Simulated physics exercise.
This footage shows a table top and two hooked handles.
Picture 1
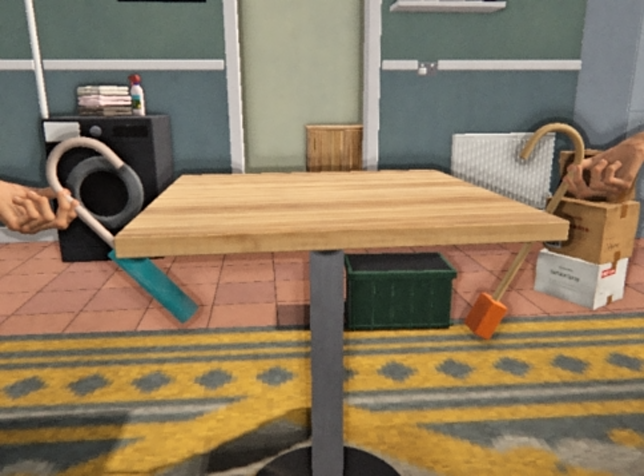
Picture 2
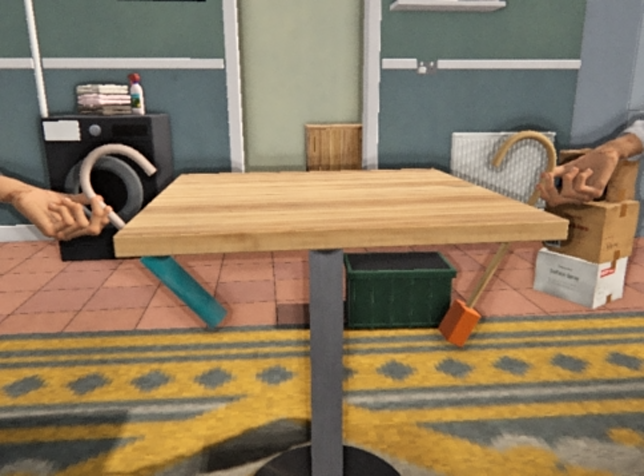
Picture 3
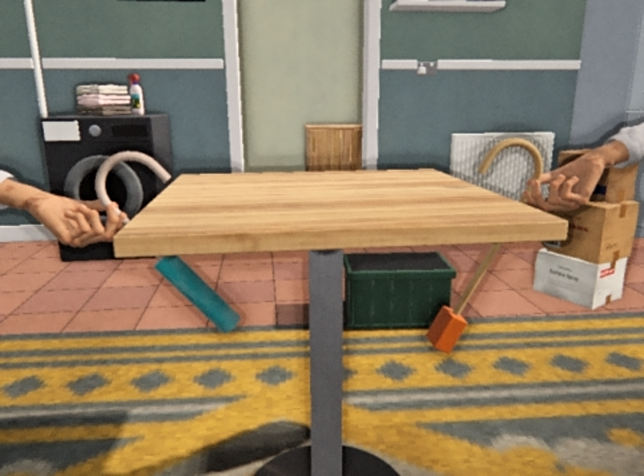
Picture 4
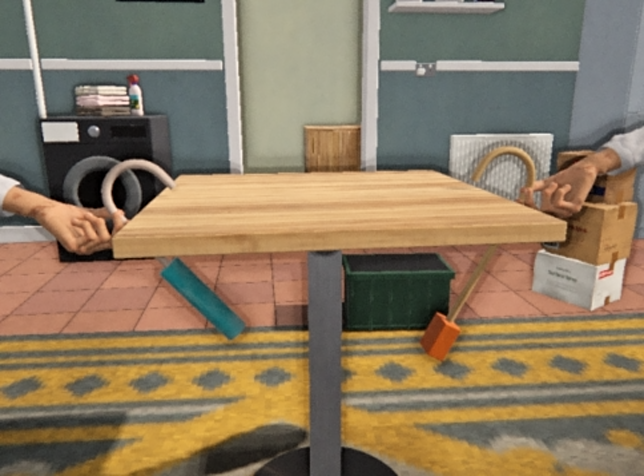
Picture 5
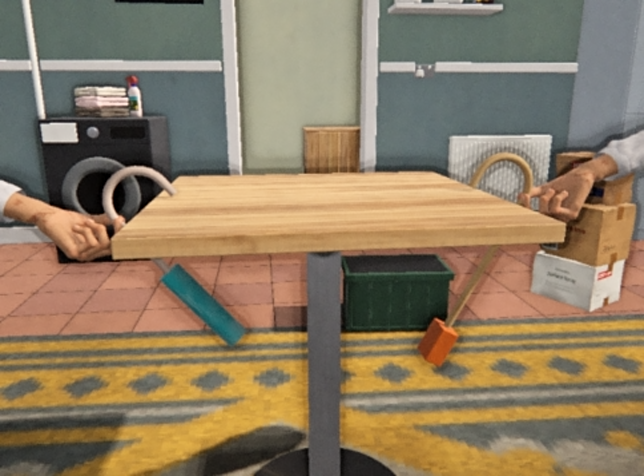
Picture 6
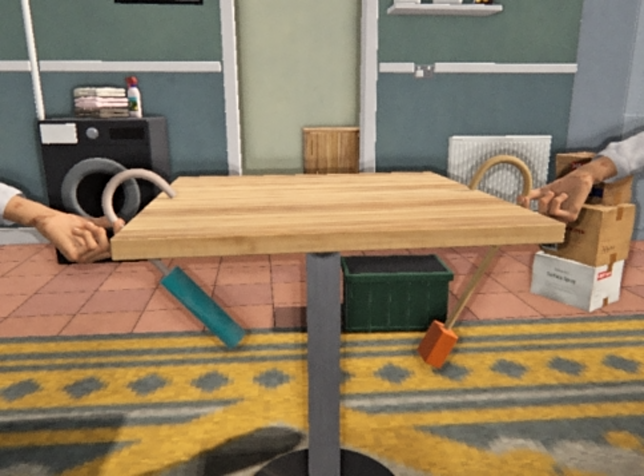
Two hands reach in from the left and right edges of a utility room, seen from straight ahead at about table height by a camera that stays almost still. A pale wooden table on a grey post stands between a turquoise hooked object at left and an orange one at right, before a black washing machine, green crate and boxes. The hands move both hooked objects slightly inward to the table's edges, then barely shift.
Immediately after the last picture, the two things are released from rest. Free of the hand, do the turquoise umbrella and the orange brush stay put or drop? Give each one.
At the end, the turquoise umbrella will be left dangling. The orange brush will be left dangling.
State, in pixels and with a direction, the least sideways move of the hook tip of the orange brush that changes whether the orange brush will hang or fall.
Push it right about 8 pixels and you reach the switch.
Then, 0.28 s after the last picture, turquoise umbrella at rest near (186, 258); orange brush at rest near (463, 259).
At rest, the turquoise umbrella stays hooked on the edge, near (188, 257); the orange brush stays hooked on the edge, near (463, 259).
